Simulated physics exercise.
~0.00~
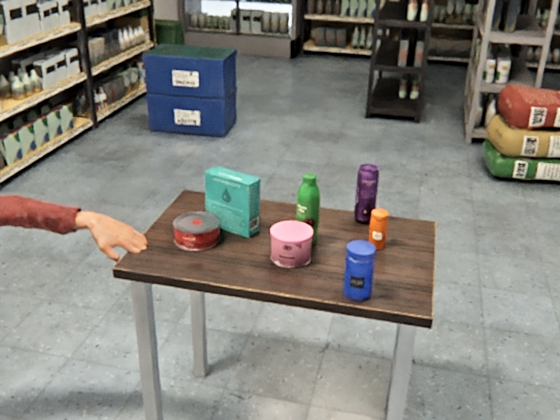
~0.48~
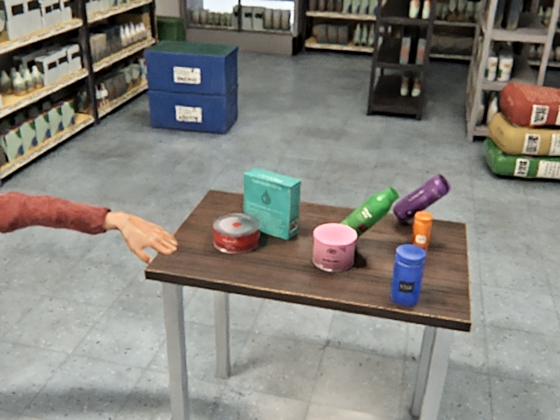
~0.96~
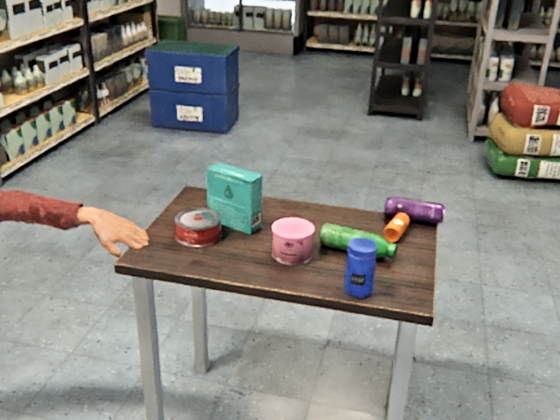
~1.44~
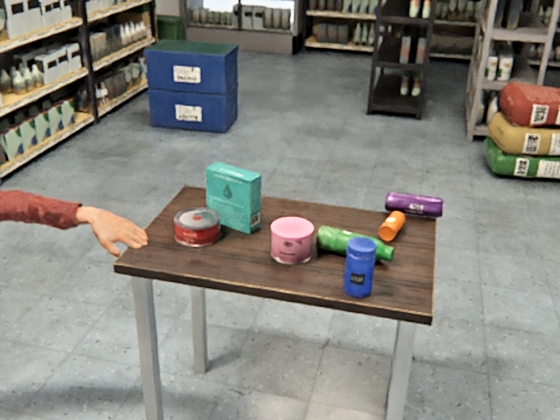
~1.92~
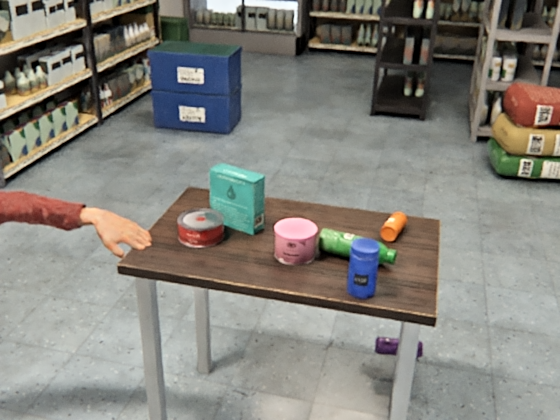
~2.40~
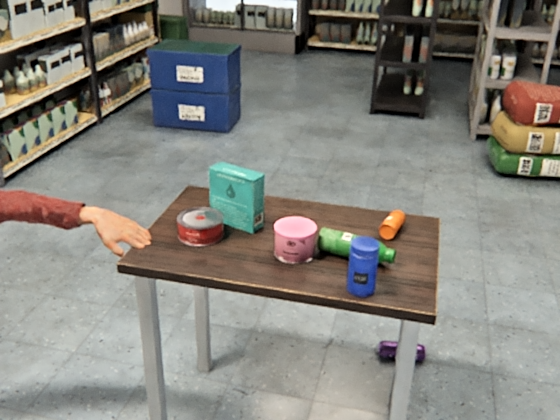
The footage shows a small table of mixed items jolting right and back beside an outstretched hand; the green bottle and purple can tip over, then the orange shaker. The can drops to the floor, while the other items remain on the table, the blue jar still upright.
